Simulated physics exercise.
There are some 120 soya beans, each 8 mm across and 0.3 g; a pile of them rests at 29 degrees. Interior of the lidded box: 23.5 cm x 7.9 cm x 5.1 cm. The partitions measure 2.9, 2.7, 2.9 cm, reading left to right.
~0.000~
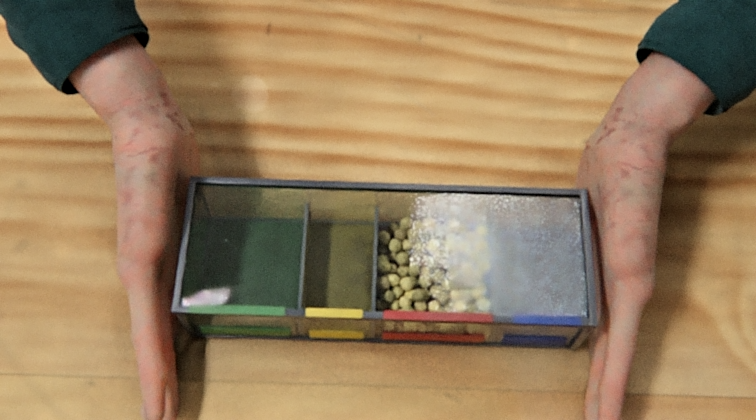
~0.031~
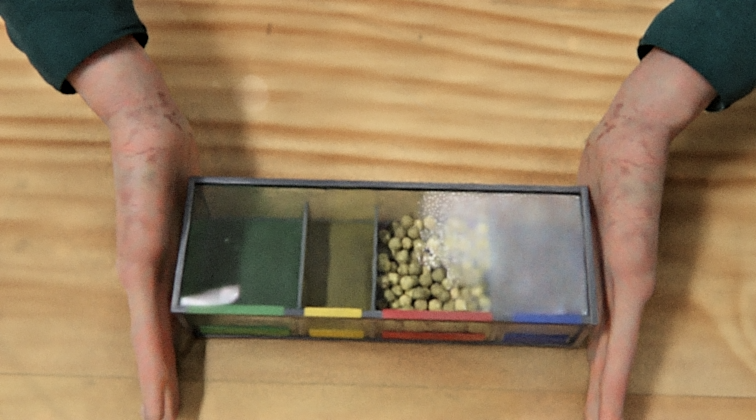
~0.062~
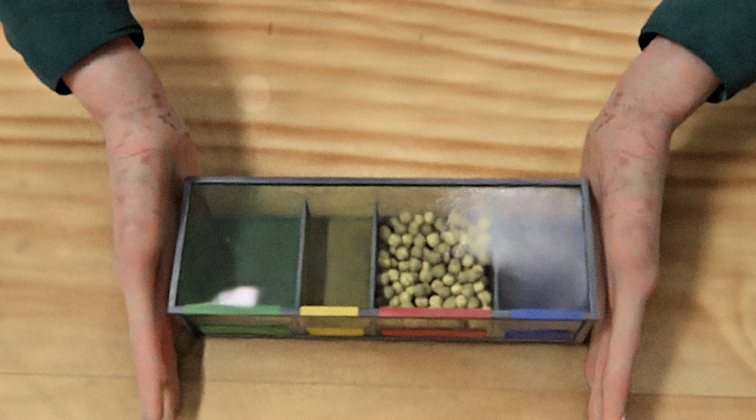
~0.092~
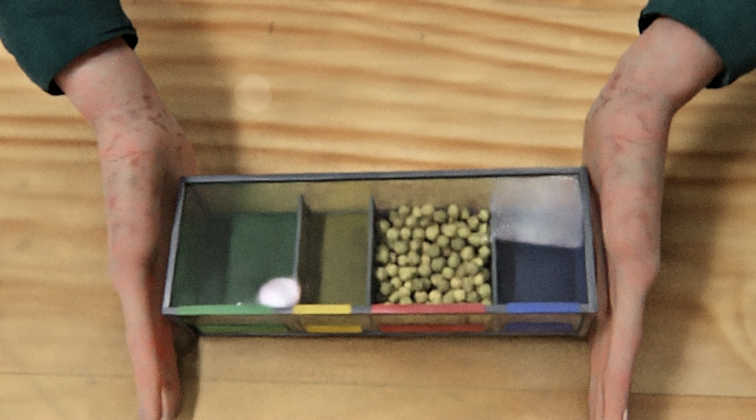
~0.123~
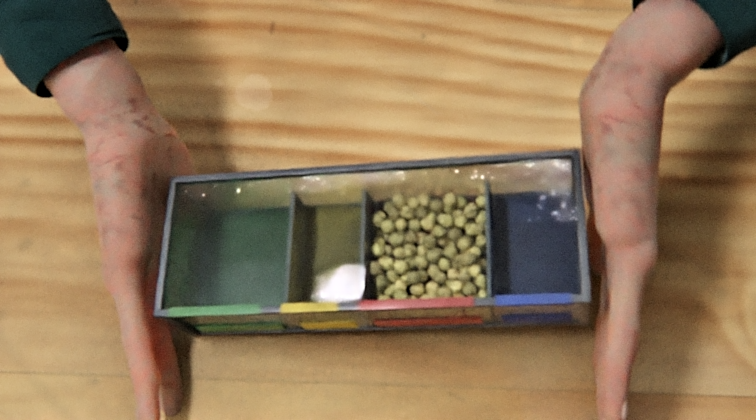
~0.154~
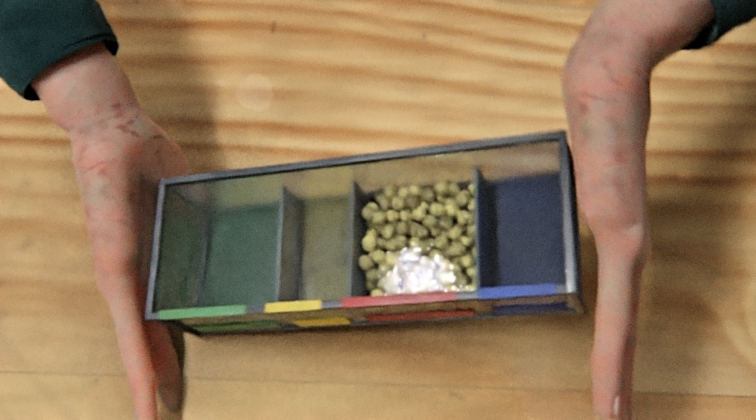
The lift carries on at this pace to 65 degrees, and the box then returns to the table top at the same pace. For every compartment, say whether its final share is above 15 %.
Red: Yes, blue: No, green: Yes, yellow: Yes.
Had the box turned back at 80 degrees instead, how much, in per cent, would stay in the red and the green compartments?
Then: Red 30, green 55.
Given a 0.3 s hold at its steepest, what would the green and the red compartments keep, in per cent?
You'd end up with green at 25 per cent and red at 65 per cent.
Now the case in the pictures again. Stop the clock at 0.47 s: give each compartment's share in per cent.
Red = 85, blue = 0, green = 0, yellow = 15 (percent).
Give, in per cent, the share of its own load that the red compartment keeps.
My estimate is roughly 60 percent.
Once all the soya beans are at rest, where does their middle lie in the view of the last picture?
Look around (387, 299) in the last picture.
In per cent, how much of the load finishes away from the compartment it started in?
I'd say close to 45 percent.
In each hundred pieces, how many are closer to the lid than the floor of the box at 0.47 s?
Share: Approx. 40 %.
After 0.47 s, tilt 63 degrees; red 85 %, yellow 15 %.
After 0.68 s, tilt 24 degrees; red 55 %, green 25 %, yellow 20 %.
After 1.00 s, tilt 0 degrees; red 55 %, green 25 %, yellow 20 %.
In the end, at 1.6 s, red 55 %, blue 0 %, green 25 %, yellow 20 %.
